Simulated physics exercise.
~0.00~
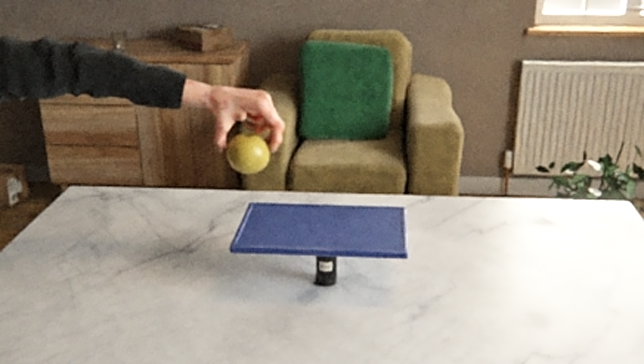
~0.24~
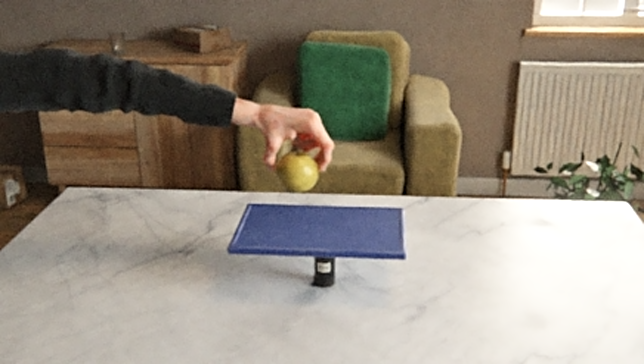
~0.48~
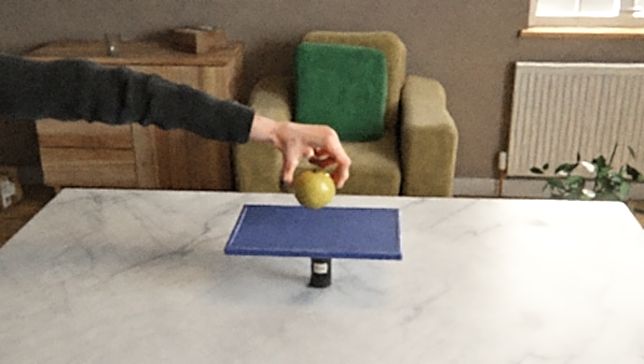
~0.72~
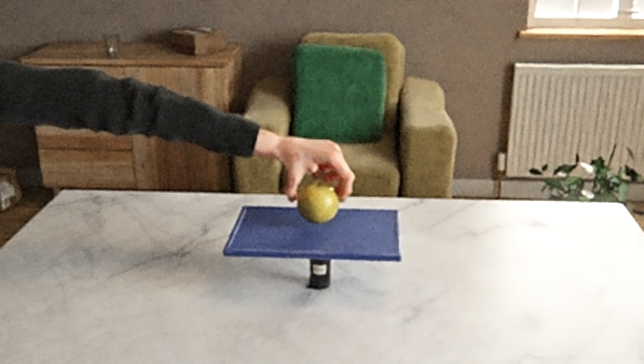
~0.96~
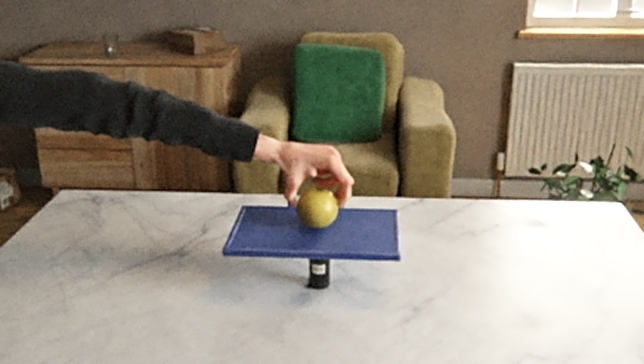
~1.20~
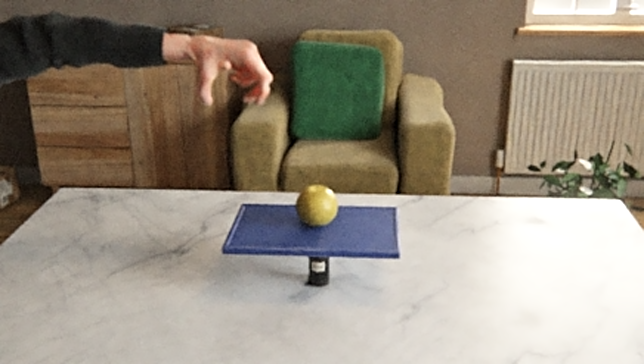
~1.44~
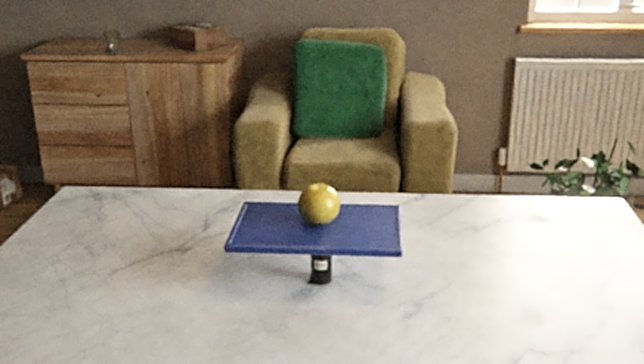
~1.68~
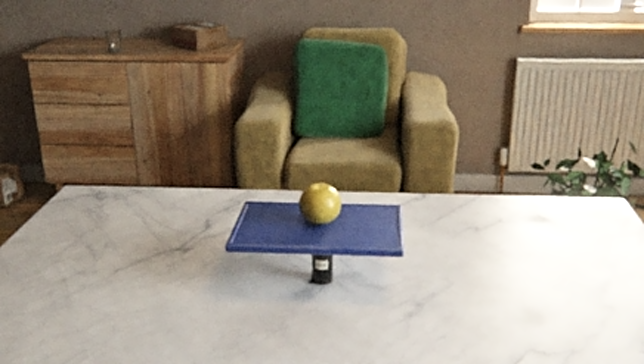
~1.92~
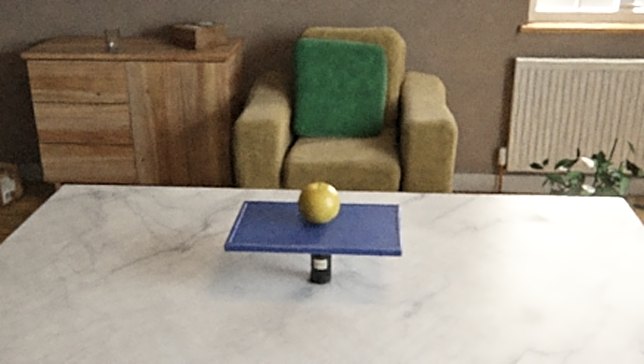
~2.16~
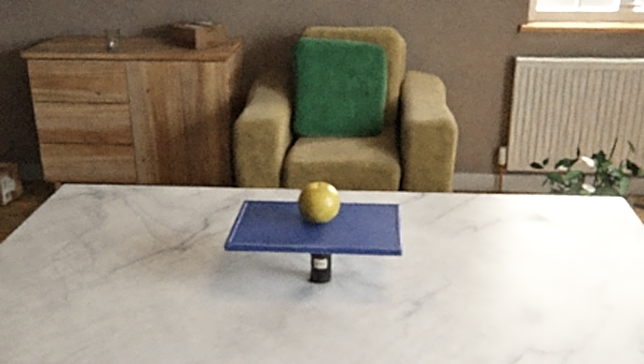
Yellow apple being lowered by a hand onto a blue lid atop a small black shaker, then staying balanced after release.
